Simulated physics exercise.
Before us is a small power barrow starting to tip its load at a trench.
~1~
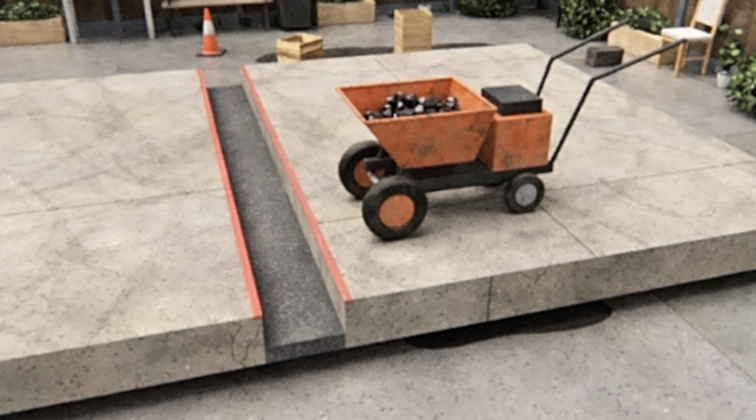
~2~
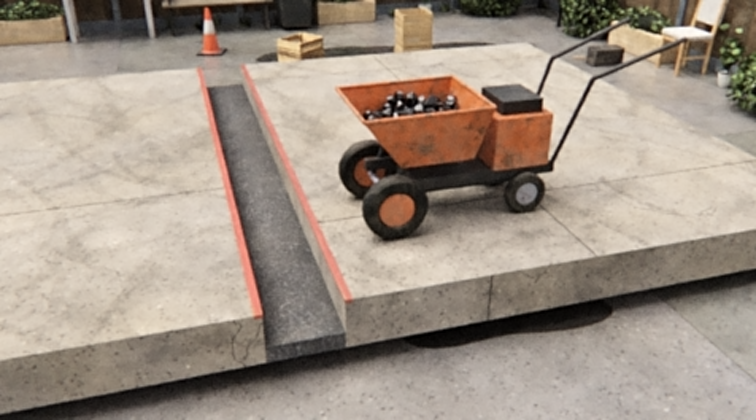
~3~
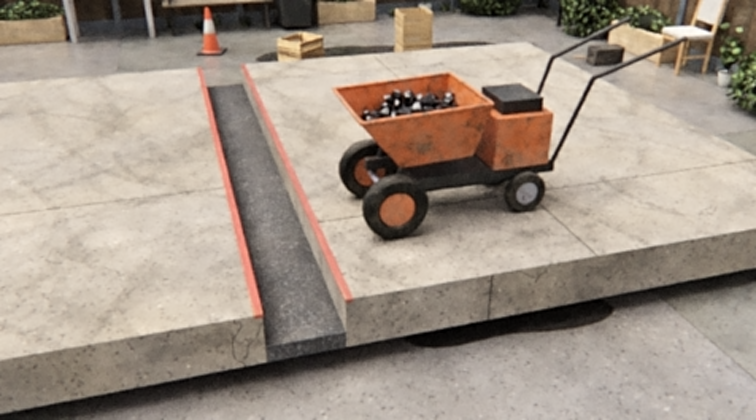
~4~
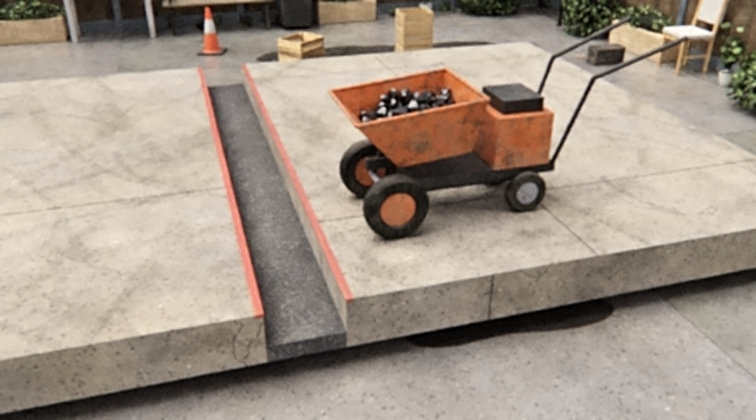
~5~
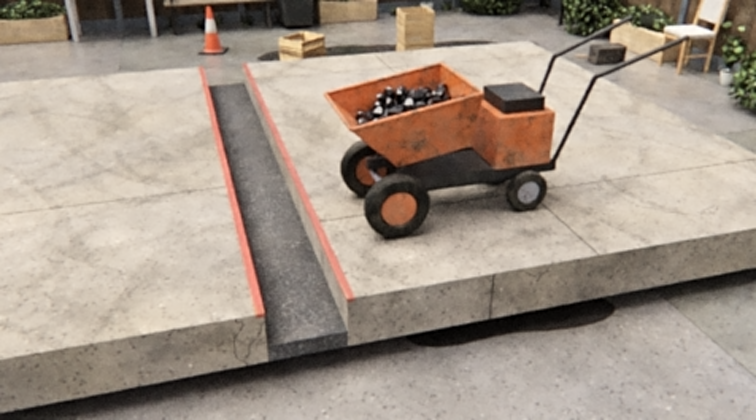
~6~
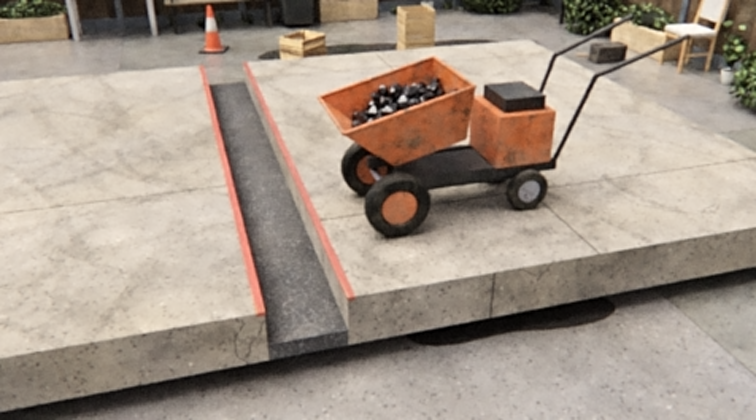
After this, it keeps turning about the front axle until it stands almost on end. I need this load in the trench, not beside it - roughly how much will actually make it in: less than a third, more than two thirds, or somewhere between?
Trench gets above two thirds.
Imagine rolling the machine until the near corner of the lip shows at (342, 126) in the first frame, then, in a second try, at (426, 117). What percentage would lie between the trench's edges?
Approximately 70 per cent and 60 per cent, in that order.
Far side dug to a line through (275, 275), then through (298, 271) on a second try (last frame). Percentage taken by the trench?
About 70 %, then 10 %.
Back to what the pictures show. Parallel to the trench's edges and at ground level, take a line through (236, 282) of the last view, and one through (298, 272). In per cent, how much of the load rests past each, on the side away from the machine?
The first comes to 0 per cent, the second to 70 per cent.
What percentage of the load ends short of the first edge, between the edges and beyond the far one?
Estimates - short: 0 in a hundred, between: 95 in a hundred, beyond: 5 in a hundred.
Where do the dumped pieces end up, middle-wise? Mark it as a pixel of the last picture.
I'd say the middle ends up at about (273, 246).
Just after the last frame, skip tipped steeply; every one in the skip.
A moment on, skip tipped right over; the larger part in the skip; about a tenth in or heaped over the trench; just a few falling.
Further on, skip tipped right over; about a tenth in the skip; the larger part in or heaped over the trench; just a few beyond it.
When it is over, skip tipped right over; almost all in or heaped over the trench; about a tenth beyond it.
